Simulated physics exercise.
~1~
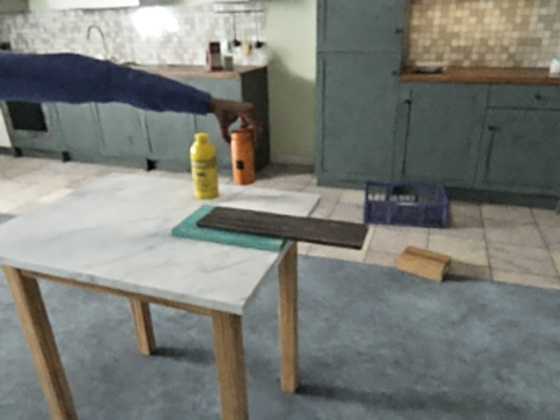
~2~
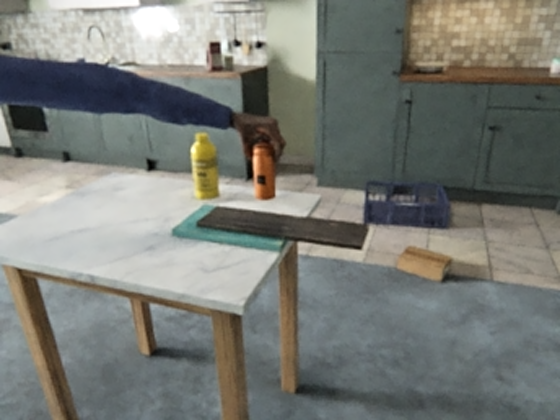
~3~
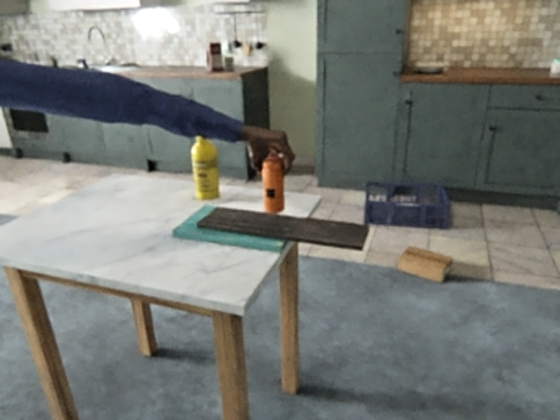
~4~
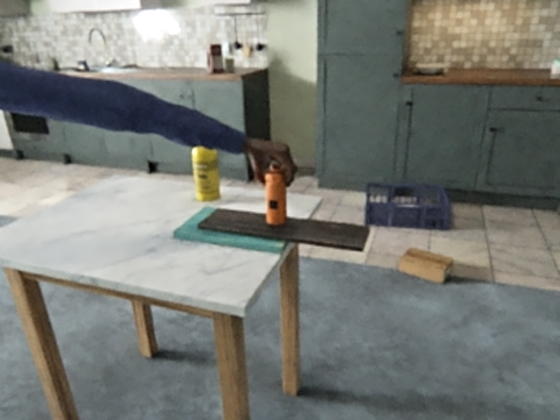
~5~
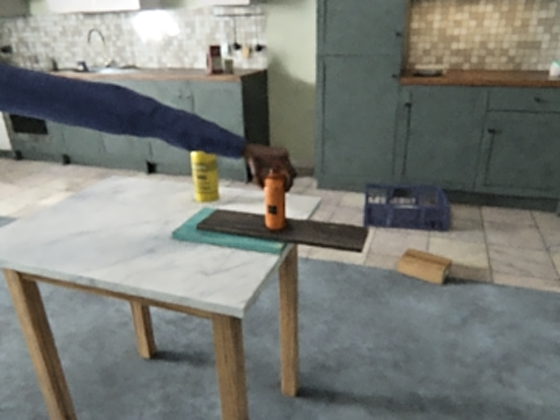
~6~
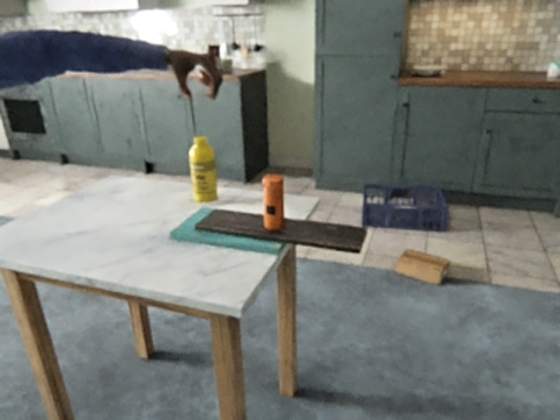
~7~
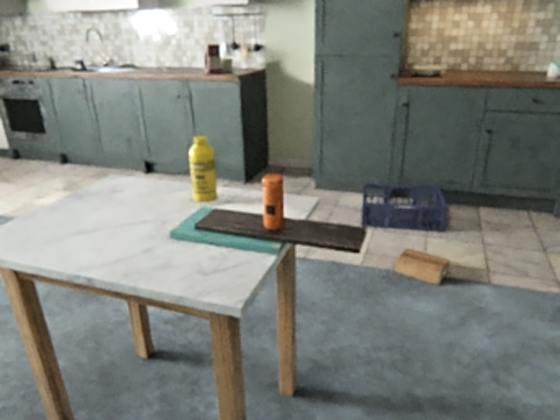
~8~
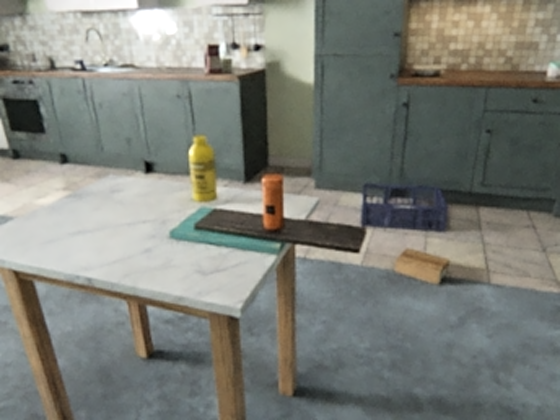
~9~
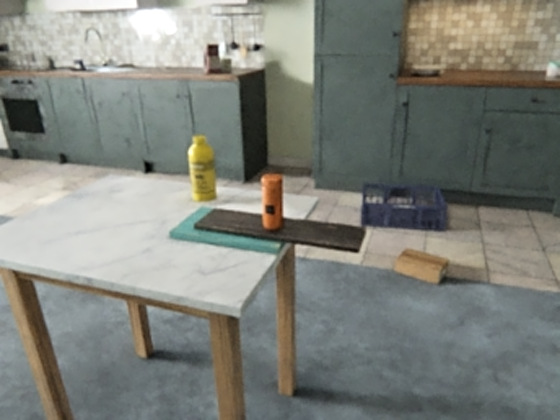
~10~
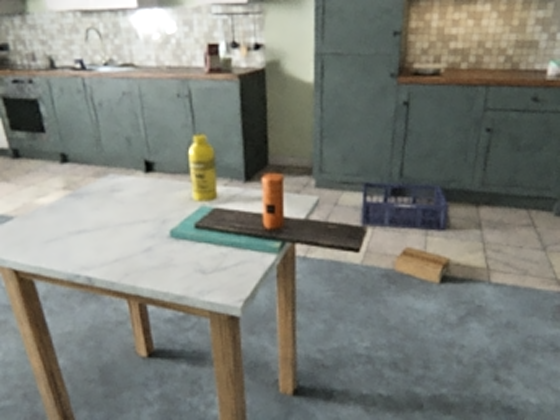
An orange shaker hangs from a hand reaching in from the left over a marble-topped table, where a yellow bottle stands near a turquoise slab and a dark board juts past the right edge. The hand carries the shaker right and down, past the bottle, toward the board. It sets the shaker upright on the board, close to the table's edge, and holds it there briefly. Then the fingers let go, and the arm lifts and draws back out of view to the left. The board stays put, still overhanging, with the shaker standing on it and the bottle and slab in place.
